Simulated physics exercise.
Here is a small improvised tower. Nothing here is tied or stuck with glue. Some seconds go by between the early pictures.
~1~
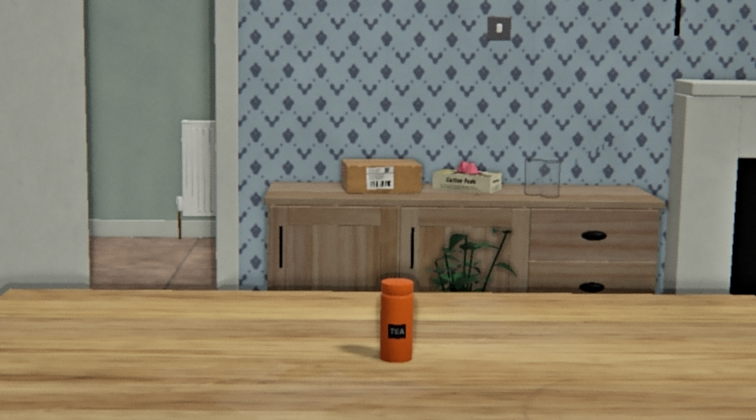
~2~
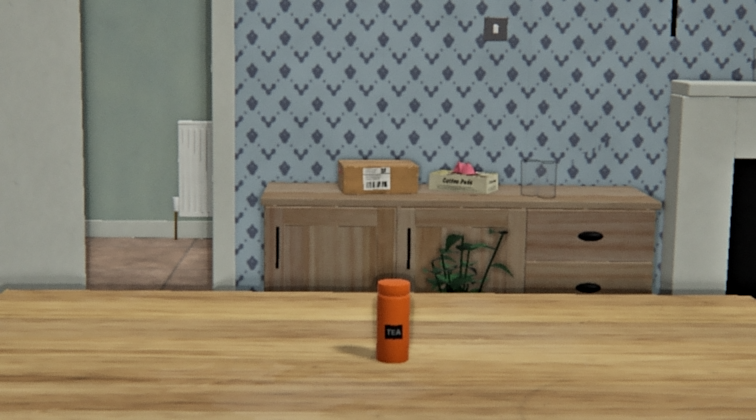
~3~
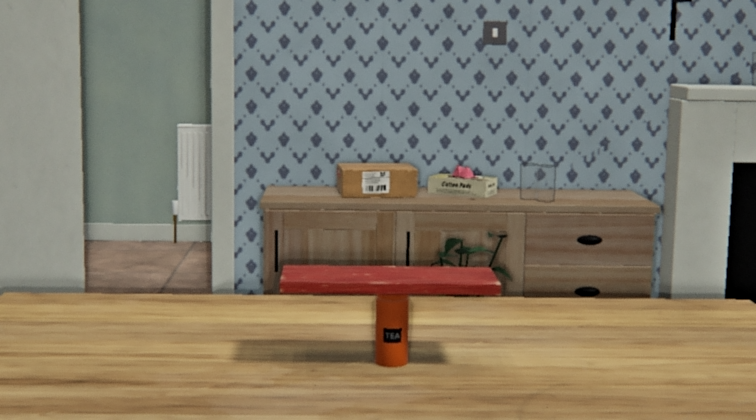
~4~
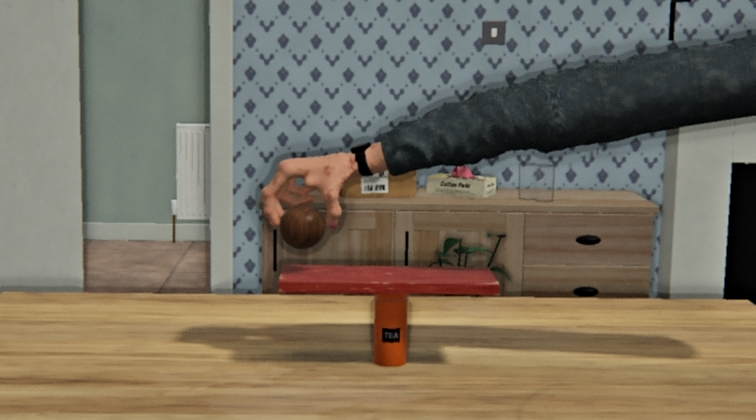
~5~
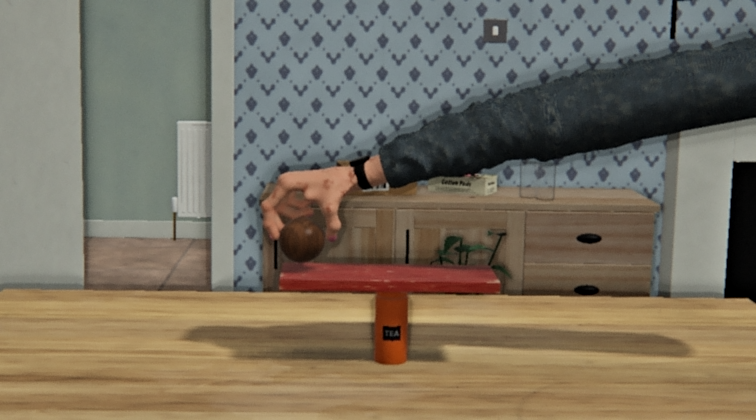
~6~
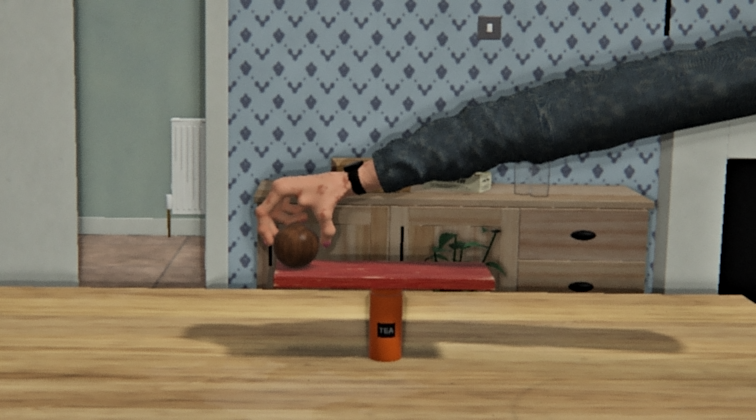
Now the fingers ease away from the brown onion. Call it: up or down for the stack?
Down - it falls.
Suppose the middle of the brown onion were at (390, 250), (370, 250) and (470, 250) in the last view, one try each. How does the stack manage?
Case 1: Stable; case 2: Stable; case 3: Collapse.
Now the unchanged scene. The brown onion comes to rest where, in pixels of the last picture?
Near (244, 334).
Then, 0.50 s on from there, brown onion now fallen; red board turned 48° from how it was put; orange shaker turned 4° from how it was put.
Then, 0.70 s on from there, red board now fallen; orange shaker on its side.
In the end, fallen, red board, orange shaker and brown onion. At the end, from the last picture's camera, brown onion near (244, 335). The stack gives way.
